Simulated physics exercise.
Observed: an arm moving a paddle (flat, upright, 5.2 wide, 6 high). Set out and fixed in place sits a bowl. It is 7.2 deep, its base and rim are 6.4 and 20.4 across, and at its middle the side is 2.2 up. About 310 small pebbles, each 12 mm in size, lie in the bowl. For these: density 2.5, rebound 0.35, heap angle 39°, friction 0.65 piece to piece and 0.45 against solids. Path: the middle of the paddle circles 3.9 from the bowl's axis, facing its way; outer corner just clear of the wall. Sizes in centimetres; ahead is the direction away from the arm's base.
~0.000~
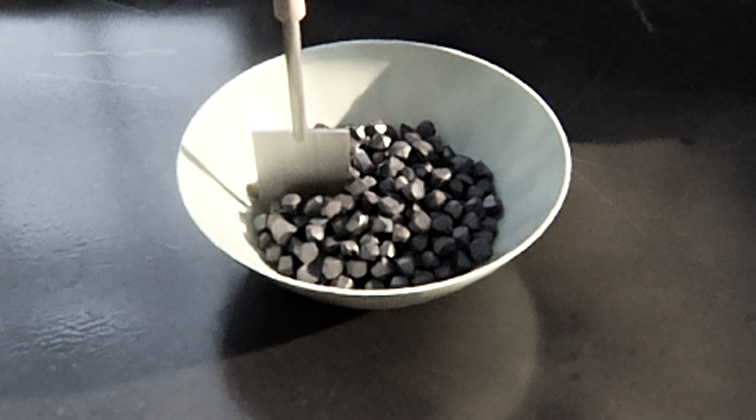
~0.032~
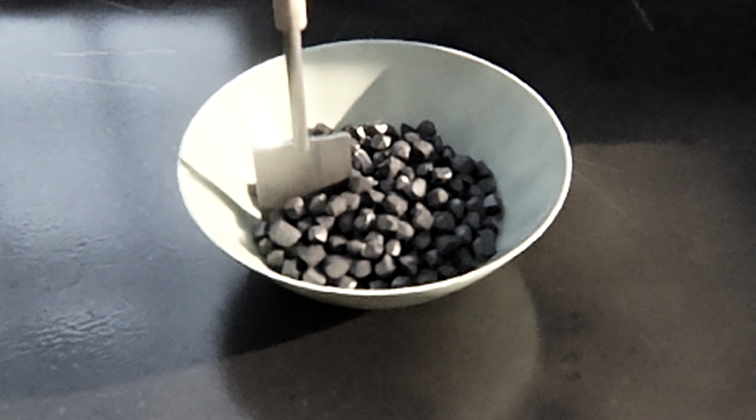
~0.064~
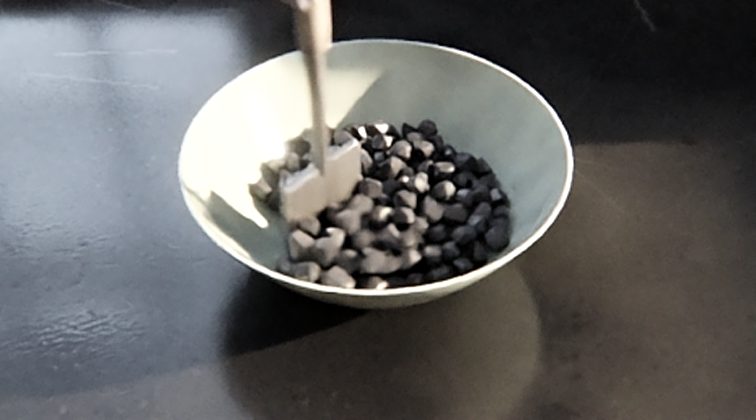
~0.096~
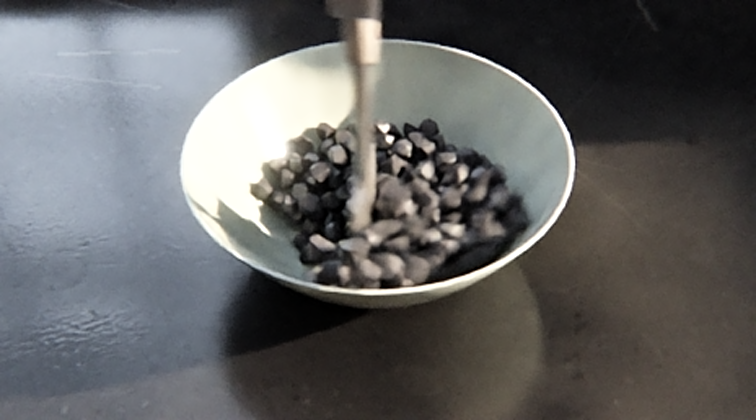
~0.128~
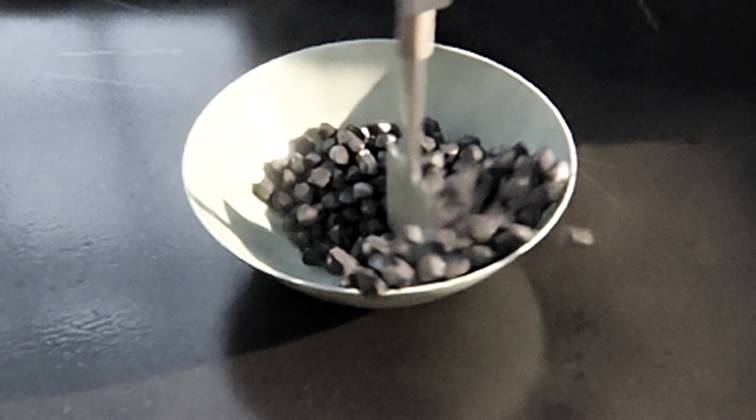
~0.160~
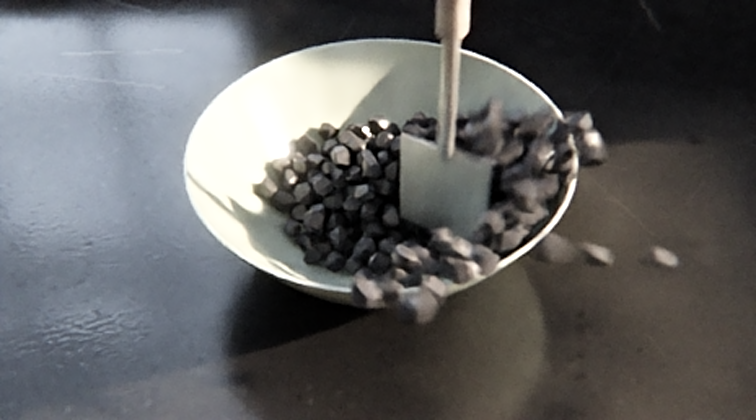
A flat paddle swept through dark pebbles in a pale bowl, curving from the left side around to the right, pushing them up against the rim and flinging several over the edge.
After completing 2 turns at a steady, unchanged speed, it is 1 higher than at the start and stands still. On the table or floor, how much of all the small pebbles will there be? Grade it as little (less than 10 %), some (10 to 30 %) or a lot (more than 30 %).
Grade: A lot, more than 30 %.
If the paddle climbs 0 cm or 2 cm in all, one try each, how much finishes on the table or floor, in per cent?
Trial one: Roughly 45 %; trial two: Roughly 30 %.
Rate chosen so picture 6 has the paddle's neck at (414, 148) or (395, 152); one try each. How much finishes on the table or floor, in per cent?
About 25 and 20 %.
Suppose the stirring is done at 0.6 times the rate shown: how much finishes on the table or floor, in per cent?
I'd say about 15 %.
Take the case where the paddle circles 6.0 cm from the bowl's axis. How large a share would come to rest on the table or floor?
Roughly 0 percent, I'd expect.
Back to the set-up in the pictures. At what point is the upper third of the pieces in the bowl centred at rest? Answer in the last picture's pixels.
The centre is near pixel (361, 196).
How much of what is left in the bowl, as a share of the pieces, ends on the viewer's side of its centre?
About 50 %.
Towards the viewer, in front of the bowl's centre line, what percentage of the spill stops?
Around 40 %.
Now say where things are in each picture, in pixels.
The first frame shows paddle neck at (298, 107), 0° round; upper third of the load around (381, 194), from x 260 to 490, top at y 130; 313 in the bowl.
The second frame shows paddle neck at (299, 118), 14° round; upper third of the load around (379, 196), from x 260 to 495, top at y 130.
The third frame shows paddle neck at (320, 141), 48° round; upper third of the load around (386, 221), from x 265 to 500, top at y 130.
The fourth frame shows paddle neck at (363, 153), 82° round; upper third of the load around (413, 218), from x 265 to 515, top at y 130.
The fifth frame shows paddle neck at (412, 148), 117° round; upper third of the load around (461, 201), from x 265 to 570, top at y 125; 306 in the bowl, 7 in flight or on the tool.
The sixth frame shows paddle neck at (447, 126), 151° round; upper third of the load around (501, 170), from x 265 to 660, top at y 110; 299 in the bowl, 14 in flight or on the tool.
By 0.36 s, 10° round, highest piece 12 above the table; 234 in the bowl, 44 on the table or floor, 35 in flight or on the tool.
By 0.57 s, 229° round, highest piece 11 above the table; 205 in the bowl, 102 on the table or floor, 6 in flight or on the tool.
By 0.87 s, 0° round, highest piece 6 above the table; 195 in the bowl, 118 on the table or floor.
By 1.57 s, 0° round, highest piece 6 above the table; 195 in the bowl, 118 on the table or floor.
Final count, 195 in the bowl, 118 on the table or floor. That is 38 % on the table or floor.
